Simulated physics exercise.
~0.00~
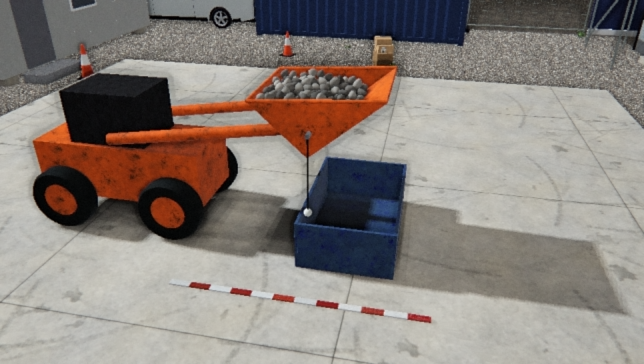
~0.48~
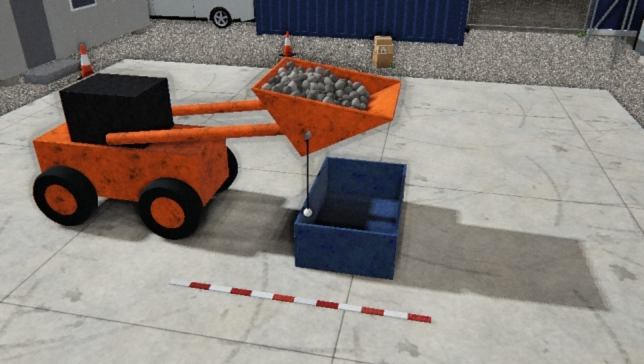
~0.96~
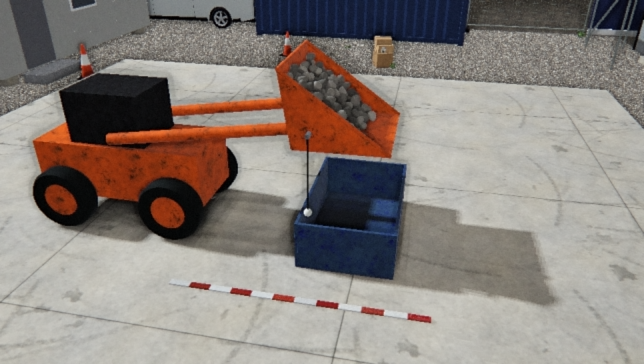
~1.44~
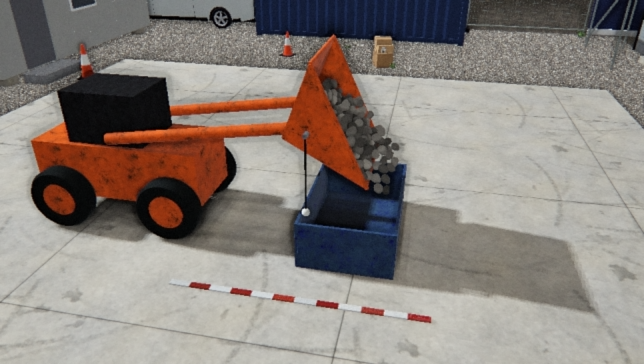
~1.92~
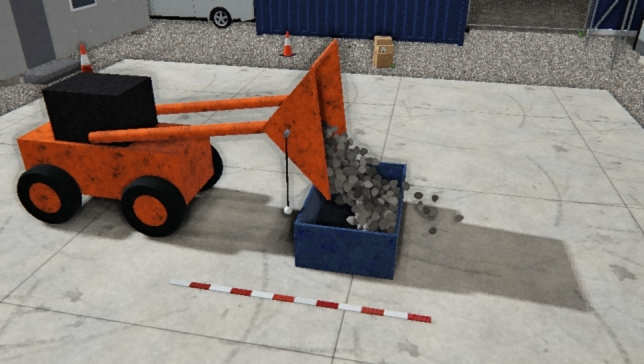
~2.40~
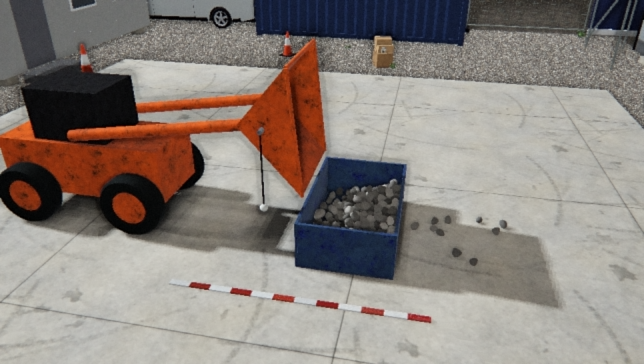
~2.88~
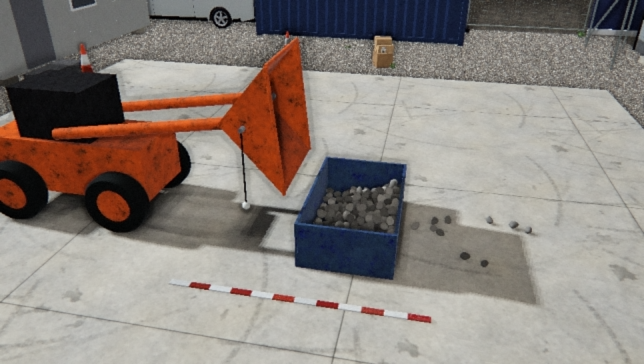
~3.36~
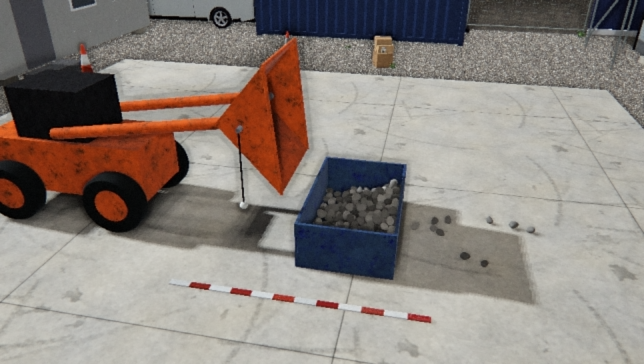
On a concrete yard, an orange loader tips stones into a blue bin, spilling a few, and backs away left.
